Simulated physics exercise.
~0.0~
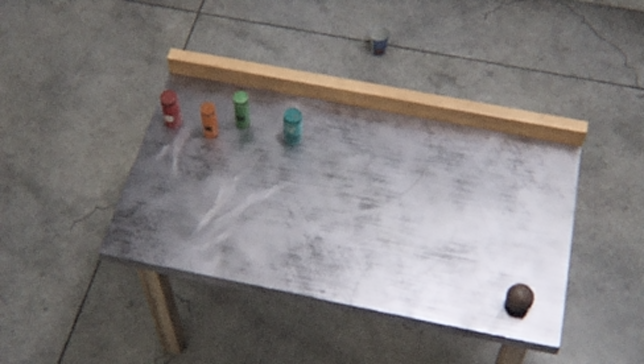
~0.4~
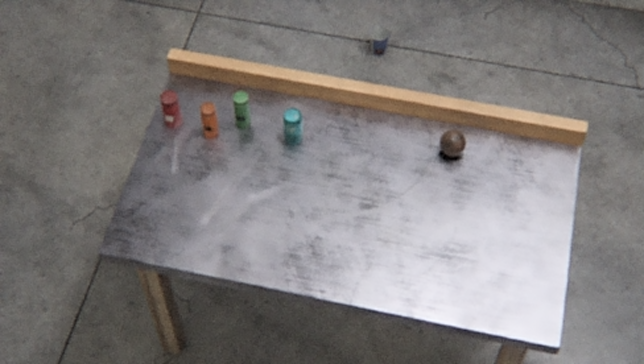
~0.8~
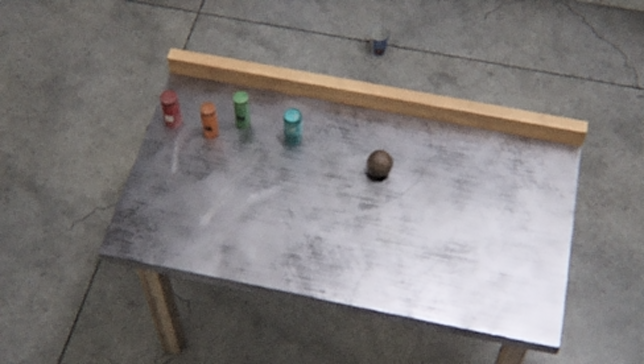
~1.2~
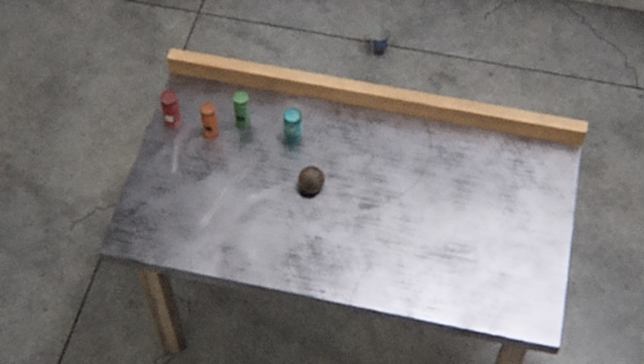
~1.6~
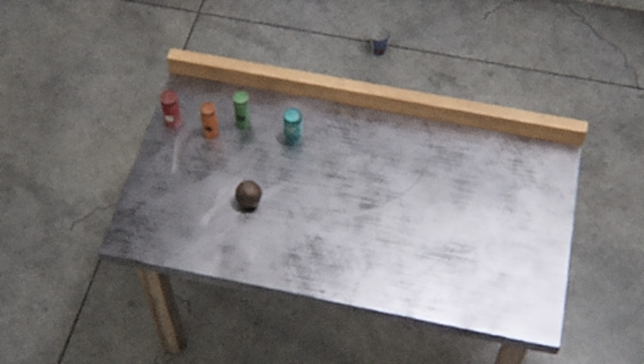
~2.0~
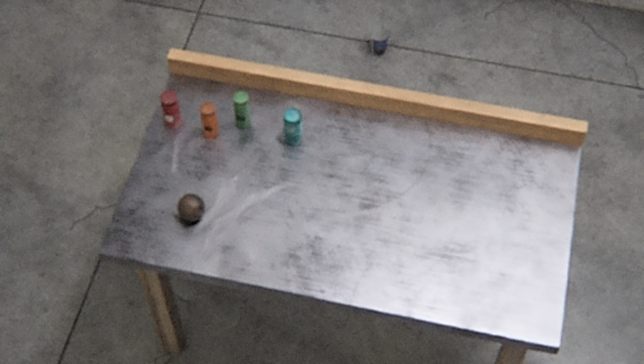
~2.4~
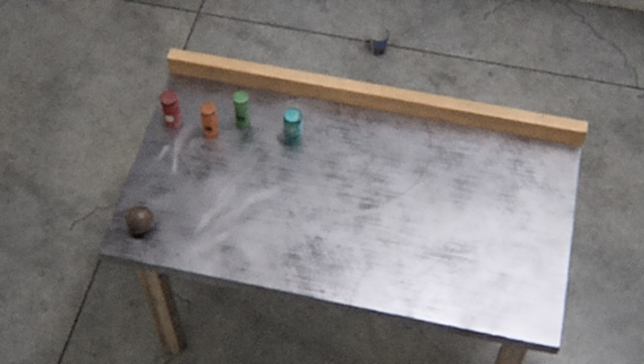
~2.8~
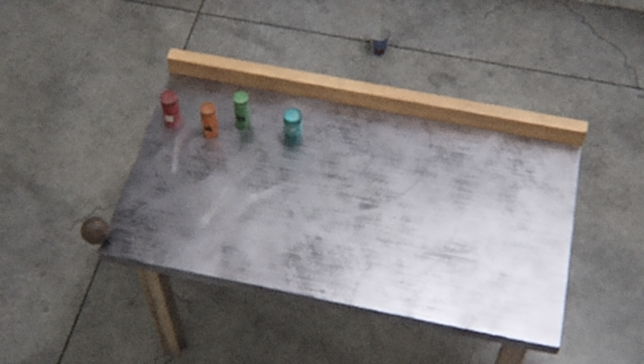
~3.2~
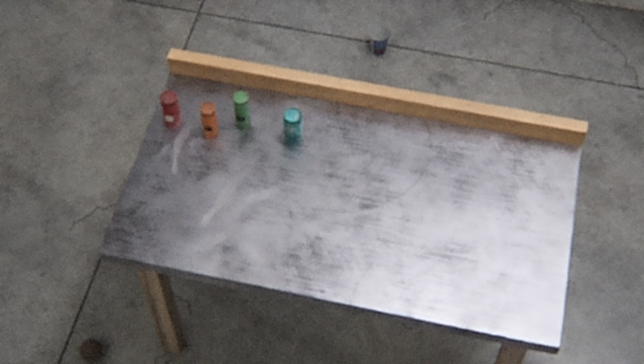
A brown ball rolled up the table toward the wooden rail along the far side, then headed left across the top, passing below the four small colored containers, which stayed put, before going off the left edge and dropping to the floor.
